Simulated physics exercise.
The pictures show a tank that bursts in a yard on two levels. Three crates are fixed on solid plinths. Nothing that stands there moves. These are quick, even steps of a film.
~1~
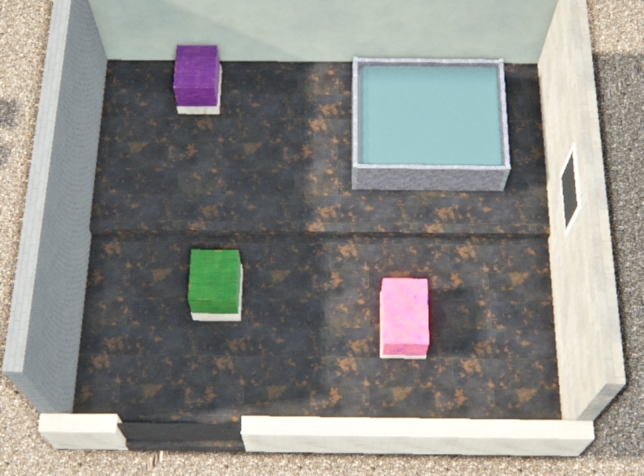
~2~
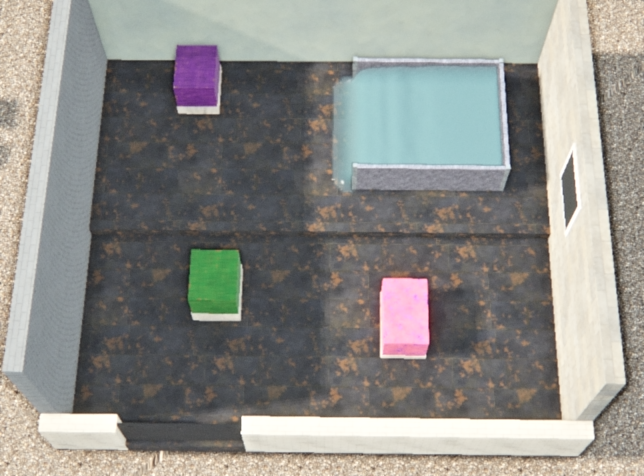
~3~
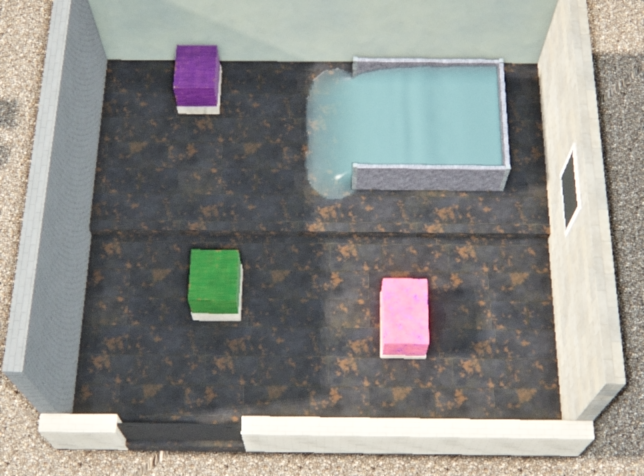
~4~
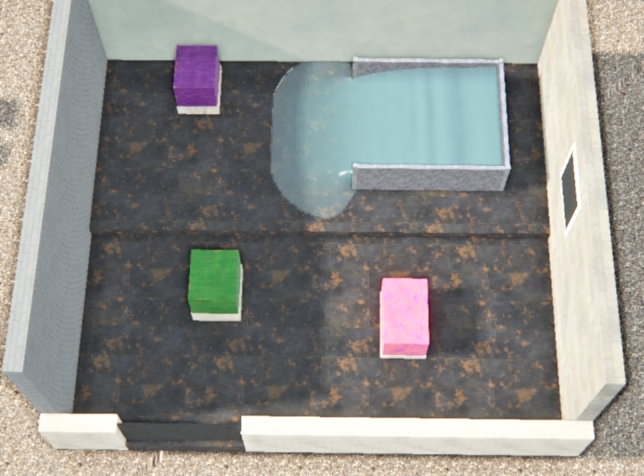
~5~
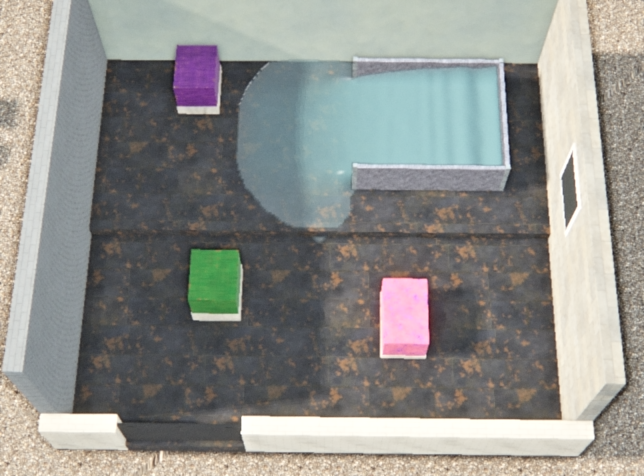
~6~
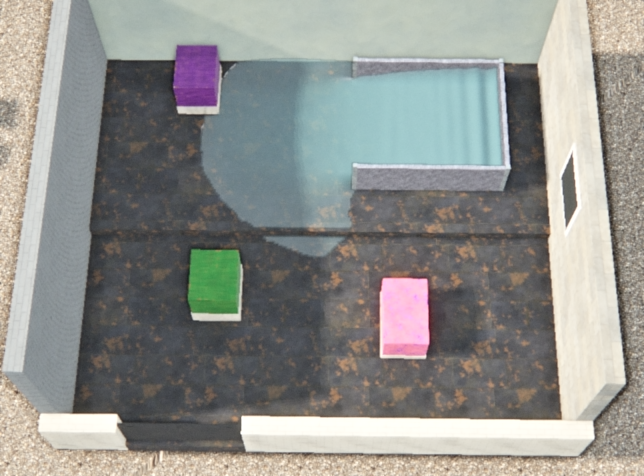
An open tank of water in a walled yard gave way on its left side, and the water poured out and spread left across the dark ground toward the purple block.
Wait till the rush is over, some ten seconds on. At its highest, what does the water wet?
In the end: The purple crate gets wet; the pink crate gets wet; the green crate stays dry.
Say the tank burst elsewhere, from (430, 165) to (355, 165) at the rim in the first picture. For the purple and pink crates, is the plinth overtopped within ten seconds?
Purple crate stays dry; pink crate ends up wet.
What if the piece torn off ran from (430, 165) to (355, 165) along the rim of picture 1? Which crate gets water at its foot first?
First comes the pink one.
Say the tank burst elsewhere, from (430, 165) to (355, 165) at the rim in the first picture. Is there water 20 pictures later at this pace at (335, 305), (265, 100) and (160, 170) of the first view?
In that order: Under water, no water, dry.
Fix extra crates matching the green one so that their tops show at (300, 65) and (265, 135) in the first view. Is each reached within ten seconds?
In that order: Takes water, ends up wet.
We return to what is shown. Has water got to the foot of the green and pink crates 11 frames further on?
In short: Green touched; pink not reached.
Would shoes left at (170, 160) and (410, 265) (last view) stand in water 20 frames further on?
One after the other: Covered, clear.
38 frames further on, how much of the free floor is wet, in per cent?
Near 75 in a hundred.
A moment on, water covers 35 % of the floor; the purple crate water round its plinth, the pink crate not reached, the green crate water round its plinth.
Next, water covers 40 % of the floor; the purple crate water round its plinth, the pink crate not reached, the green crate water round its plinth.
Then, water covers 50 % of the floor; the purple crate water round its plinth, the pink crate not reached, the green crate water round its plinth.
Later, water covers 75 % of the floor; the purple crate water round its plinth, the pink crate water round its plinth, the green crate water round its plinth.
In the end, water covers 95 % of the floor; the purple crate was topped, the pink crate was topped, the green crate stayed above the water.
